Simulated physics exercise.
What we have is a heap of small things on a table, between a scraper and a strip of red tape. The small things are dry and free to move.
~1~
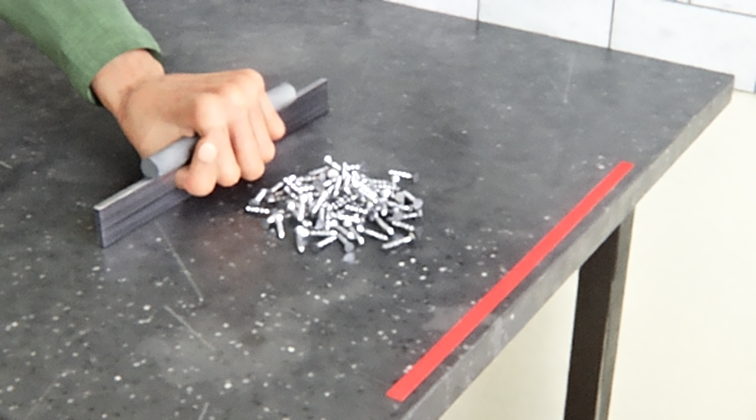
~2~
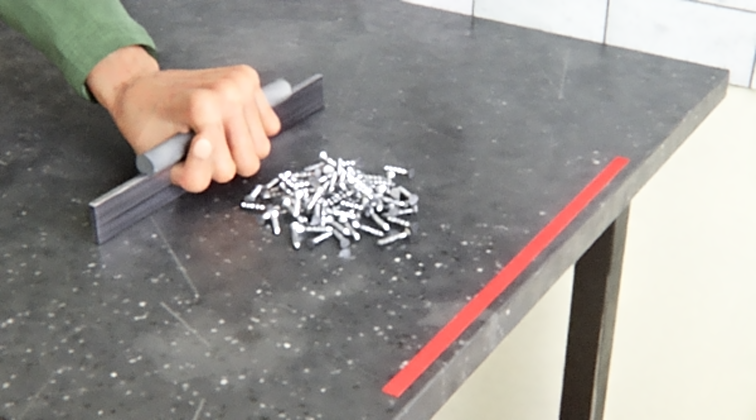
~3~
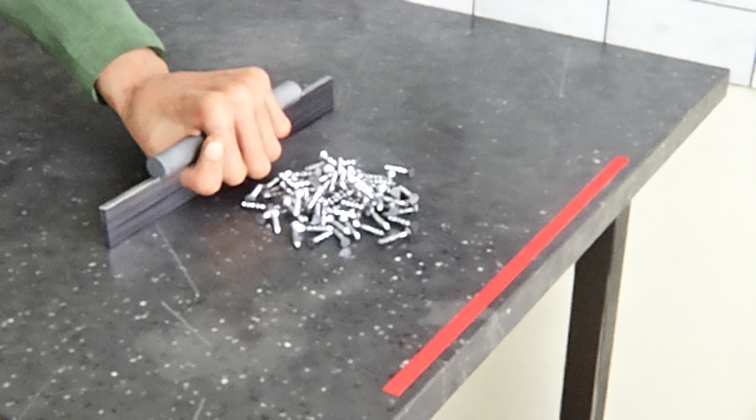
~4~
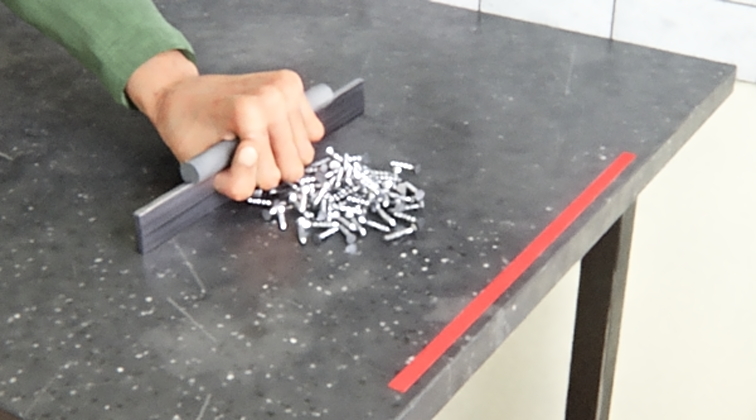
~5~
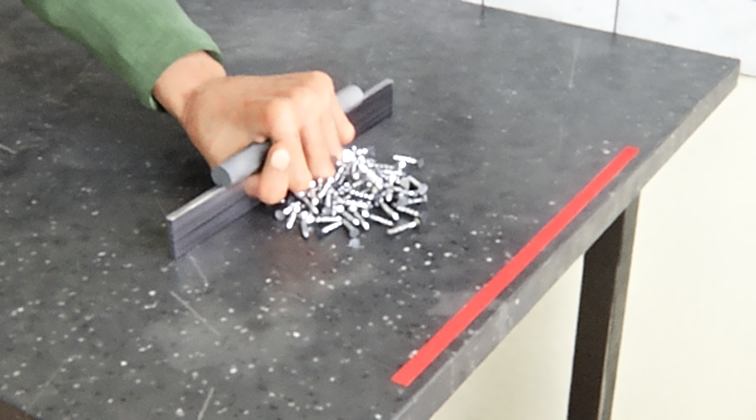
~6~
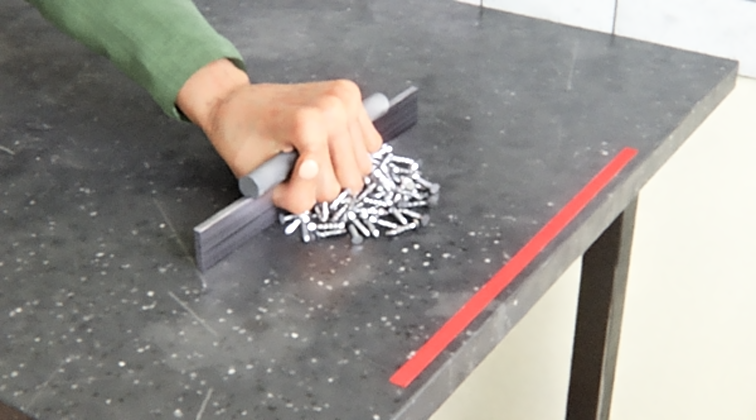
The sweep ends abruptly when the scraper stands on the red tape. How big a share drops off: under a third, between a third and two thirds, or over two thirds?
The part that falls is more than two thirds.
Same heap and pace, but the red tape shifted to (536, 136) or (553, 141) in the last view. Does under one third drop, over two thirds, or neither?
At the first place under a third, at the second under a third.
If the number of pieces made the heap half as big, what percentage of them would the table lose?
About 100 per cent.
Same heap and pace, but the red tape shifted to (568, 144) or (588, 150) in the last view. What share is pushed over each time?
About 20 and 50 per cent.
Soon after the last picture, scraper still moving, near (427, 183); heap all on the table, its front near (515, 249).
A little later, scraper stopped at the red tape; heap most over the edge.
Later still, scraper stopped at the red tape; heap all over the edge.
At rest, scraper stopped at the red tape; heap all over the edge.
